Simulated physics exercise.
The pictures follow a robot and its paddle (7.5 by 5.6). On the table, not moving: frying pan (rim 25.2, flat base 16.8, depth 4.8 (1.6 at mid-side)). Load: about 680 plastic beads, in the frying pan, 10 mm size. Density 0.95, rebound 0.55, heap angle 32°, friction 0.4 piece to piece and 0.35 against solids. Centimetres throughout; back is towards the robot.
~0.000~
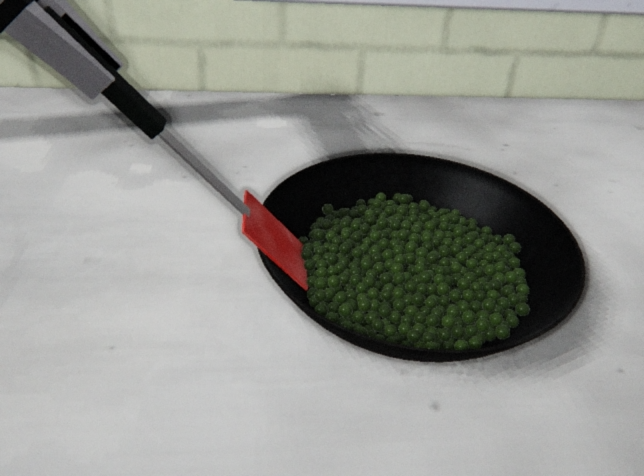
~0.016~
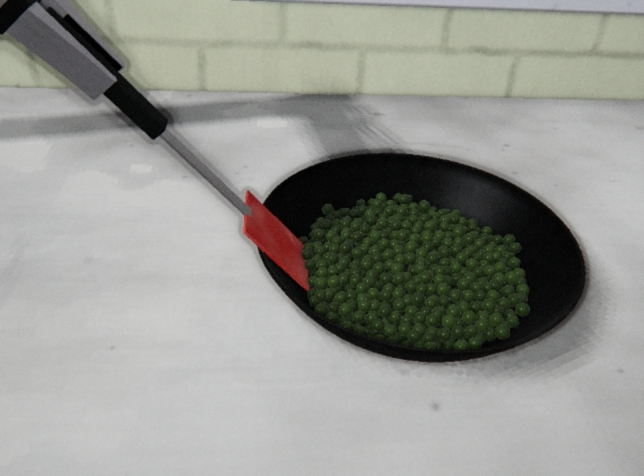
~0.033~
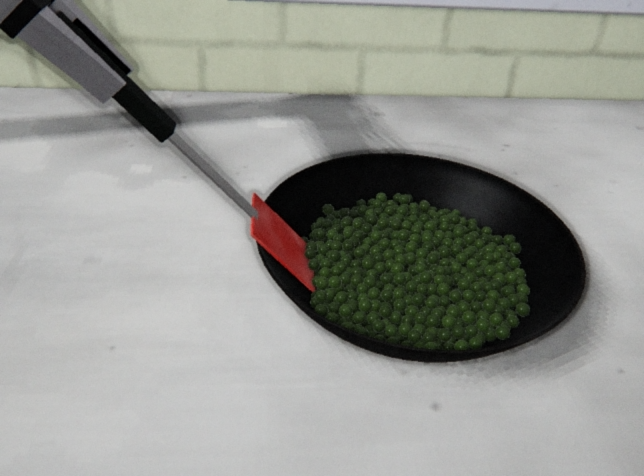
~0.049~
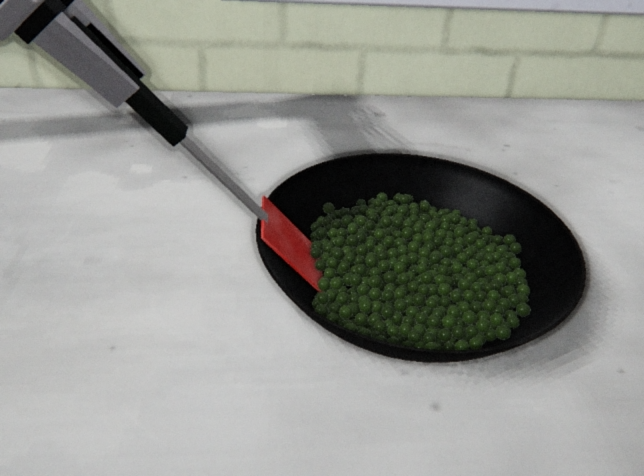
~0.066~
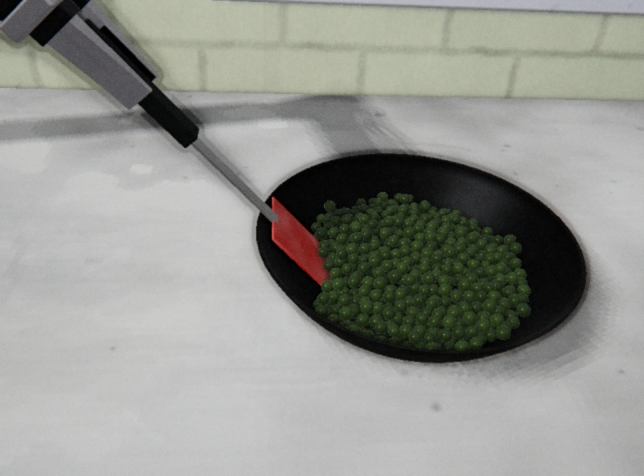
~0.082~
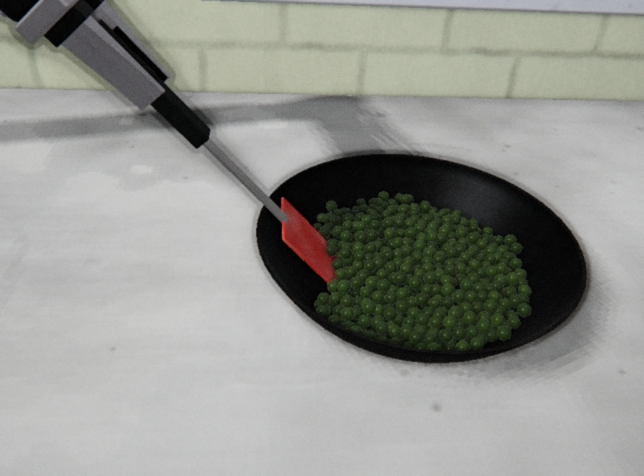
On a pale tabletop, a robot arm slides a red paddle slightly right through green beads in a black frying pan.
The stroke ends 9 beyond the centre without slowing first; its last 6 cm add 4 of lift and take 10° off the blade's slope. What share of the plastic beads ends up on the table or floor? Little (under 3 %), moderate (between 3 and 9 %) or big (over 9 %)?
Share on the table or floor: Moderate (between 3 and 9 %).
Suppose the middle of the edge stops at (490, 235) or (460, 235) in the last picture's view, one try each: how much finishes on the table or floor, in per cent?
Some 0 and 0 per cent.
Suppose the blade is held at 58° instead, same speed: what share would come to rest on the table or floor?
Then about 5 per cent.
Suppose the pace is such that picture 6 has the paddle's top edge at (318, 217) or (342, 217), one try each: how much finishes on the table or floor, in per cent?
About 15 and 15 per cent.
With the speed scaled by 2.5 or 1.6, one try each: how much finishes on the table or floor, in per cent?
Some 20 and 10 per cent.
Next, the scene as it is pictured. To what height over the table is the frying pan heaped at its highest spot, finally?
About 5.0 cm.
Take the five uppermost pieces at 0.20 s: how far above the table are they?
Roughly 5 cm.
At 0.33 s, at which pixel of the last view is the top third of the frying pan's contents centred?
Around (489, 249).
By 0.20 s, sloping 50°, highest piece 5 above the table; 681 in the frying pan.
By 0.33 s, sloping 46°, highest piece 6 above the table; 681 in the frying pan.
By 0.59 s, sloping 40°, highest piece 6 above the table; 649 in the frying pan, 29 on the table or floor, 3 on the blade or in flight.
By 1.64 s, sloping 40°, highest piece 5 above the table; 649 in the frying pan, 32 on the table or floor.
Final count, 649 in the frying pan, 32 on the table or floor. That is 5 % on the table or floor.
